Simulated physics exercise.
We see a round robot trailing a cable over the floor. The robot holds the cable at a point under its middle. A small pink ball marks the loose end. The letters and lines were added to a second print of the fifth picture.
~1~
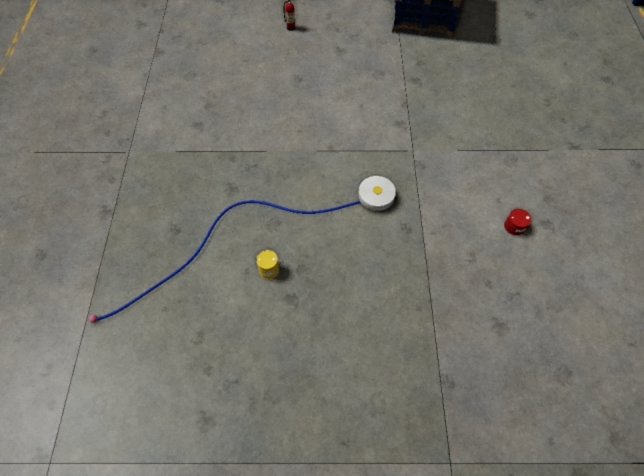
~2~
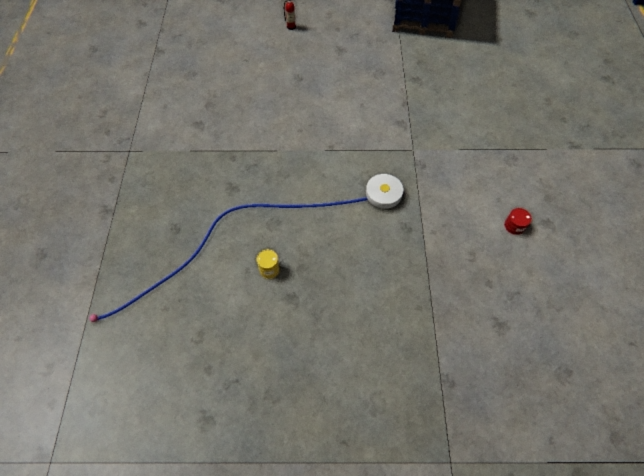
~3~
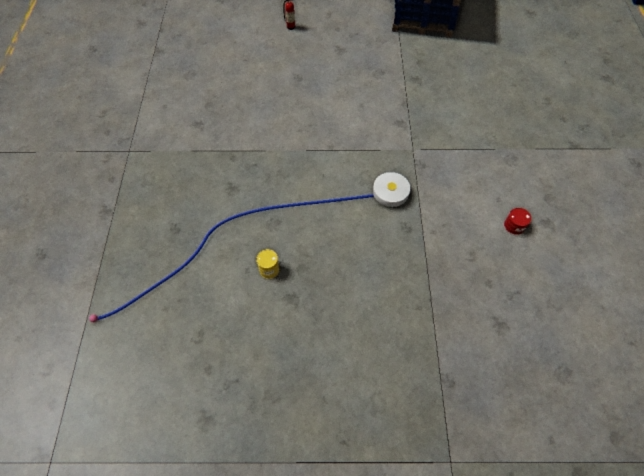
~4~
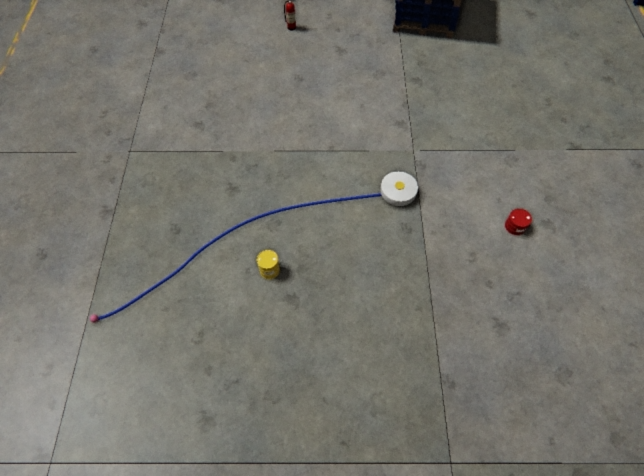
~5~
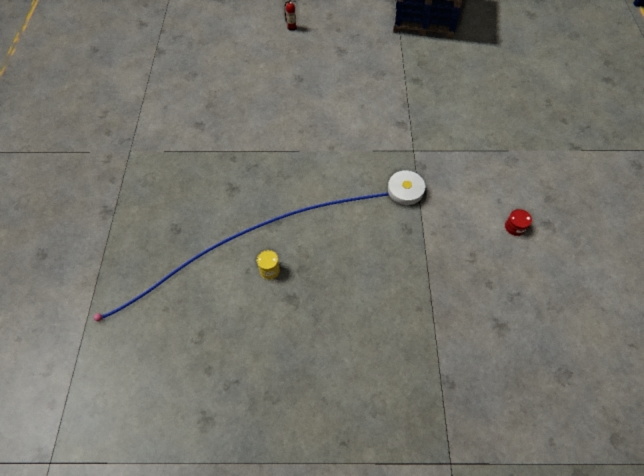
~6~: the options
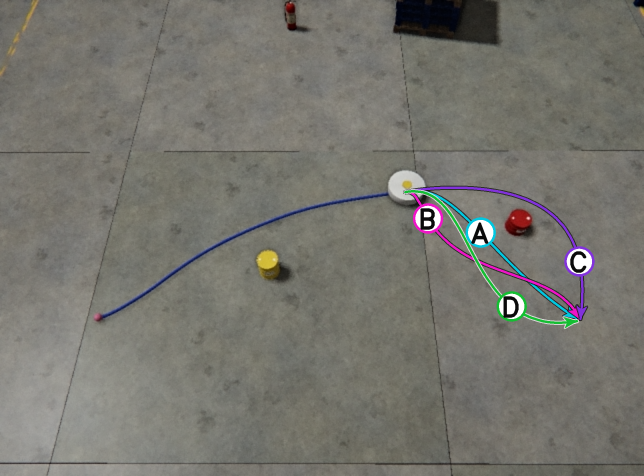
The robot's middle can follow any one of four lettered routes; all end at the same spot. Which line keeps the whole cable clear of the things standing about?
Line A does it.
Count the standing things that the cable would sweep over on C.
It sweeps one.
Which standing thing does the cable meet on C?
It is the red pot.
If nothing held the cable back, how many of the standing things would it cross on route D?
It sweeps one.
On the copy, A from (405, 192) via (487, 239) to (577, 319); B from (405, 192) via (477, 261) to (580, 319); C from (405, 192) via (537, 205) to (581, 319); D from (405, 192) via (476, 259) to (577, 321).
On A. First, robot (473, 219), middle of the cable (307, 229), free end (150, 288).
Then, robot (532, 278), middle of the cable (356, 245), free end (193, 268).
Finally, robot (584, 318), middle of the cable (401, 266), free end (235, 258); nothing has been touched.
By contrast, B meets the yellow keg; C meets the red pot; D meets the yellow keg.
